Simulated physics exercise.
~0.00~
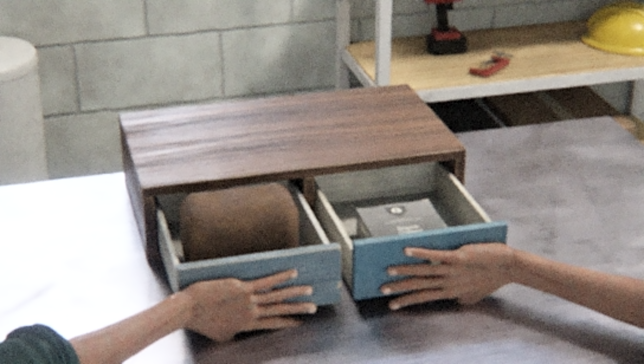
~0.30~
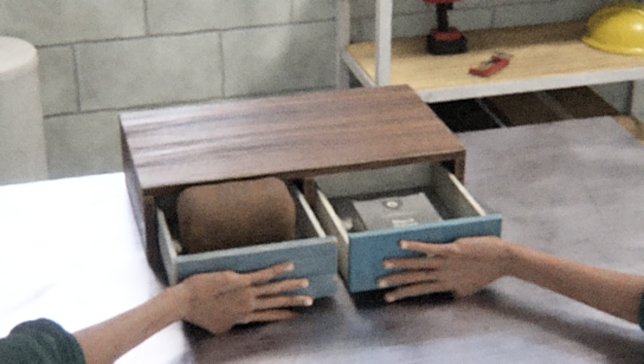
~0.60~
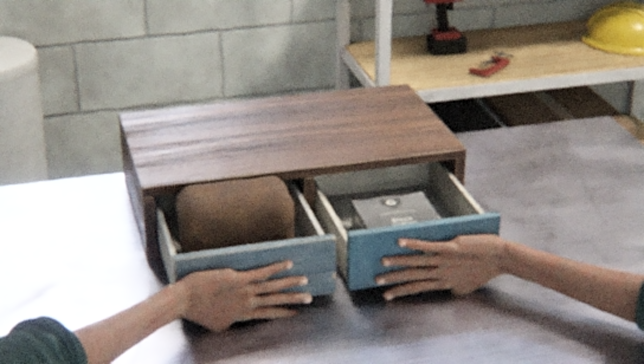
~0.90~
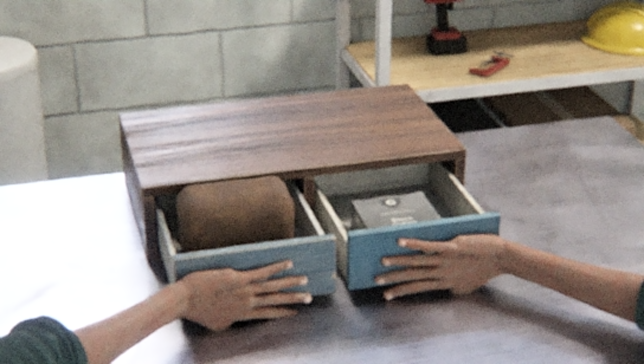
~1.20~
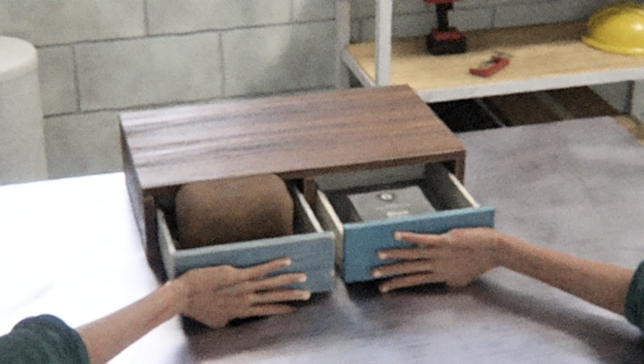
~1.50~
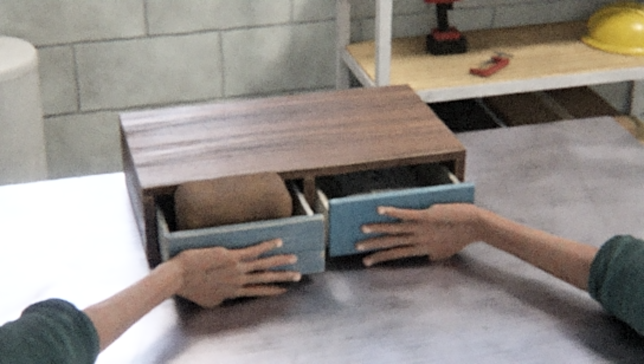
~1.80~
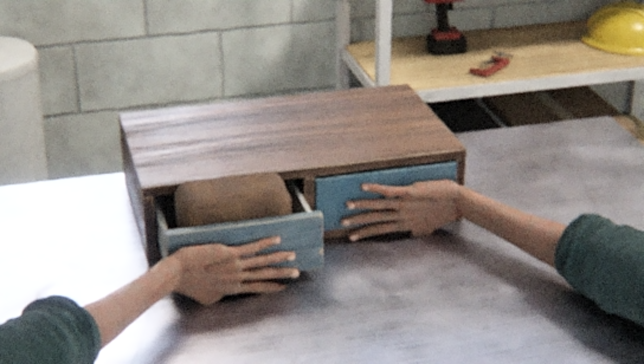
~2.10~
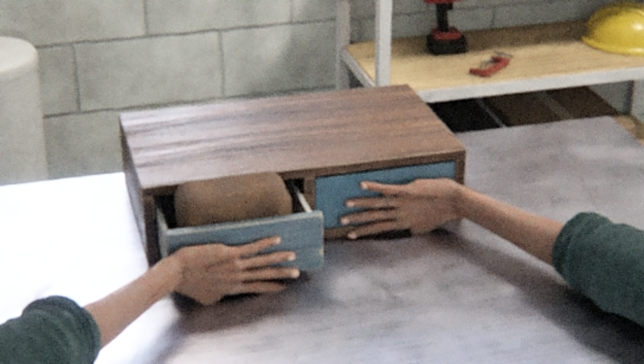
The right drawer is pushed shut by hand while the left one stays partly open.
